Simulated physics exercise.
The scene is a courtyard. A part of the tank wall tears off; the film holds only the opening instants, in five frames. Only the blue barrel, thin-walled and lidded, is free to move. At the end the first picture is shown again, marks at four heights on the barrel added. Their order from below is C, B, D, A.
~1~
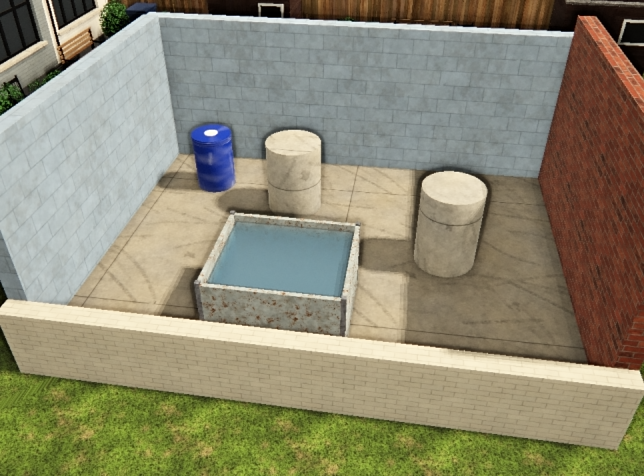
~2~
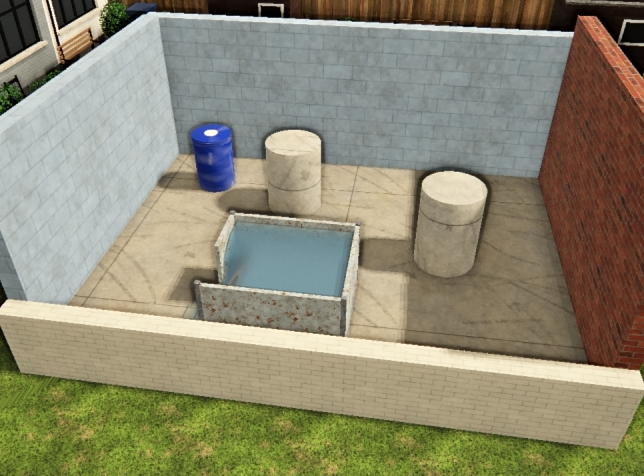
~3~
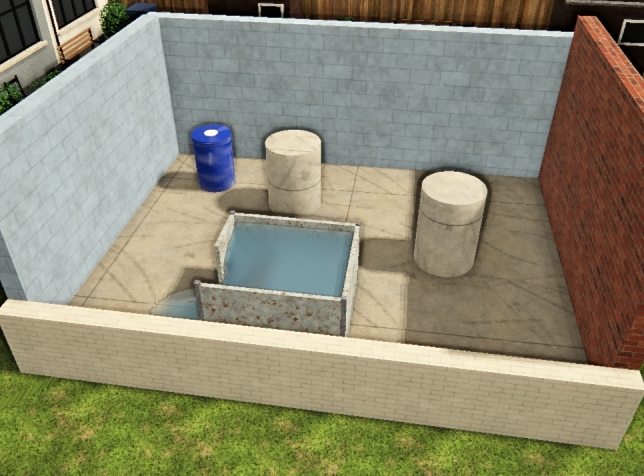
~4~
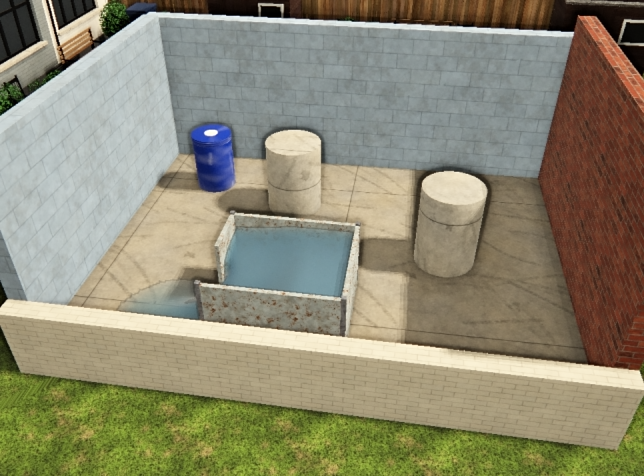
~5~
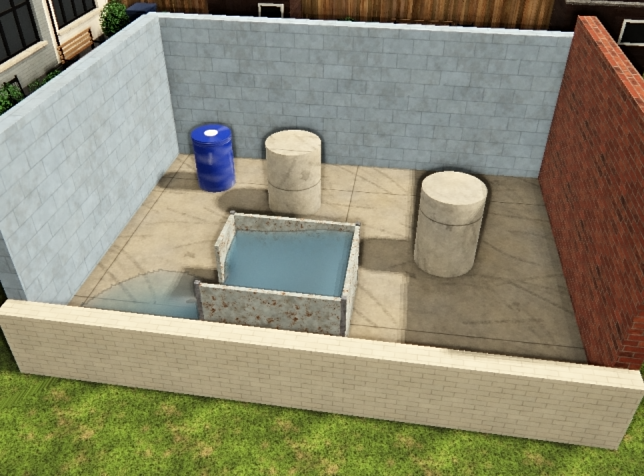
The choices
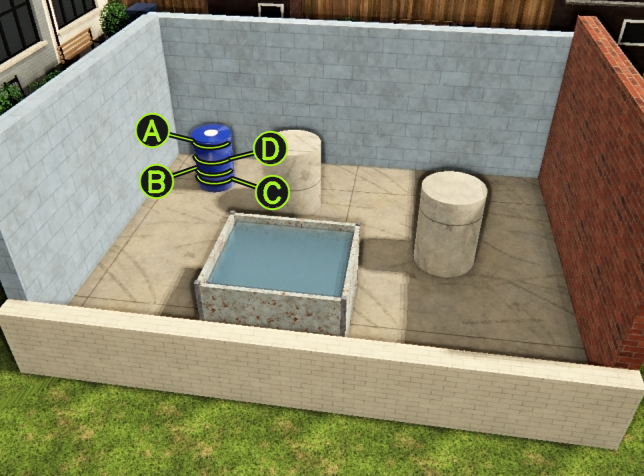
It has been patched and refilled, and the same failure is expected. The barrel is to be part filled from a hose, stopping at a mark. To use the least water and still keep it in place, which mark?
I would pick level B.
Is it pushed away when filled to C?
Yes.
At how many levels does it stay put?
Three of them.
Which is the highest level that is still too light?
Level C.
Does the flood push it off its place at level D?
No, not at all.
In lime, A at (206, 147); B at (209, 175); C at (210, 183); D at (208, 163); from the bottom up C, B, D, A.
With A, it does not move.
With B, it does not move.
With C, it is pushed about twice its own width away.
With D, it does not move.
